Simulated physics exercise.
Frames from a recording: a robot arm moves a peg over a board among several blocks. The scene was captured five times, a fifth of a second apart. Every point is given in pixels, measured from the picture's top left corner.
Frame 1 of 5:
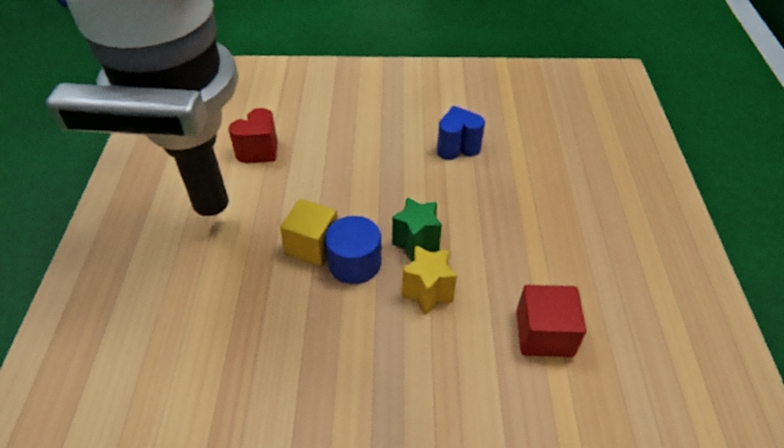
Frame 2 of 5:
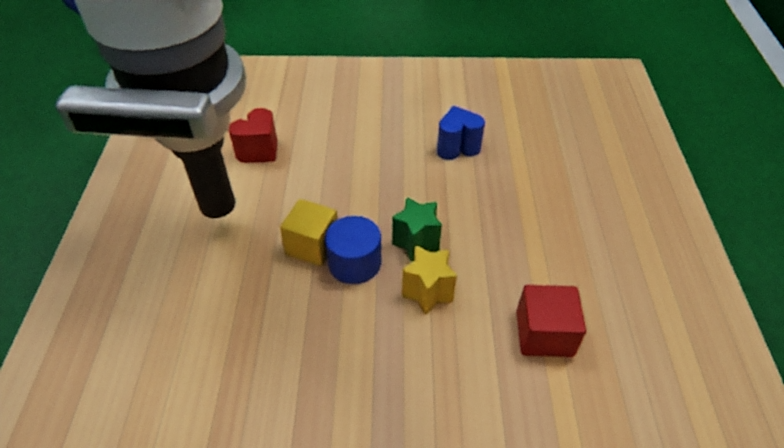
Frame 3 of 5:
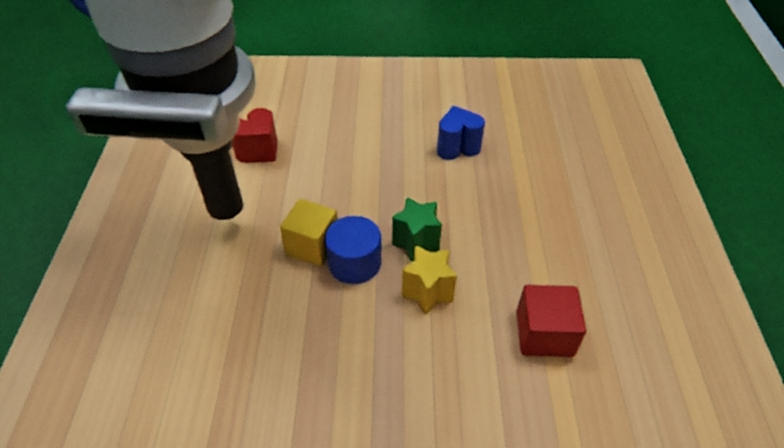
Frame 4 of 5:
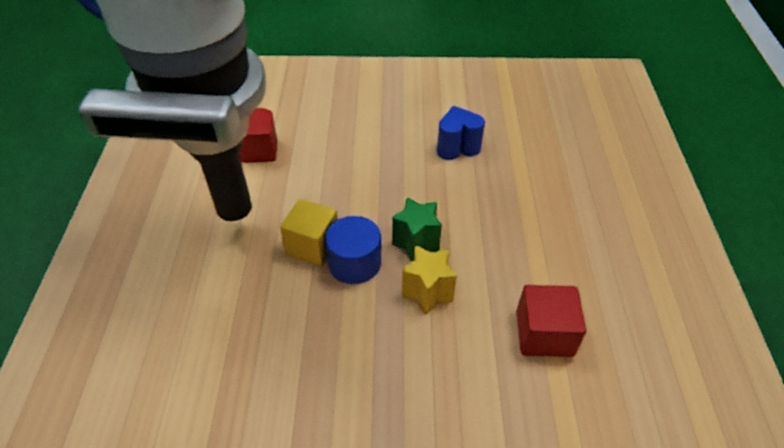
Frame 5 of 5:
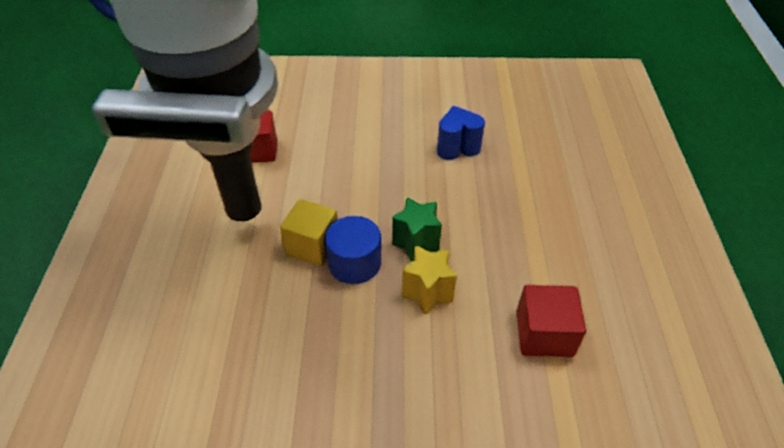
A robot arm moves its black peg slowly right toward the yellow block; the blocks stay still.
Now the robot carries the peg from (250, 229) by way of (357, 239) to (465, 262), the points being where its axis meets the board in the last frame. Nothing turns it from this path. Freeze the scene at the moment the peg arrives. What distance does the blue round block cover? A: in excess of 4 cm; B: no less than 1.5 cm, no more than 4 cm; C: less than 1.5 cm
The correct letter is A.
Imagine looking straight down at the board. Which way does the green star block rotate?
Viewed from overhead, the green star block winds up turned anticlockwise.
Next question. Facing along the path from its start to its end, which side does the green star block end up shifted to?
Goes left.
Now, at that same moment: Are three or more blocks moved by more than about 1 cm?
Answer: Yes.
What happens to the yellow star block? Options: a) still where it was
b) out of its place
I choose b.
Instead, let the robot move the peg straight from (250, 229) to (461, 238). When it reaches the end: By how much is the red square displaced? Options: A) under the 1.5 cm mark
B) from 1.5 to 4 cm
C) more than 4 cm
My pick is A.
On the path given first. One third of the way, peg at (320, 215); yellow square at (346, 229), turned 30° clockwise; blue round block at (386, 254).
Two thirds of the way, peg at (393, 225); yellow square at (412, 248), turned 55° clockwise; blue round block at (430, 288); green star block at (437, 213); yellow star block at (481, 293), turned 20° anticlockwise.
At the end, peg at (468, 242); yellow square at (445, 263), turned 85° clockwise; blue round block at (439, 308); green star block at (483, 210), turned 90° anticlockwise; yellow star block at (489, 298), turned 35° anticlockwise.
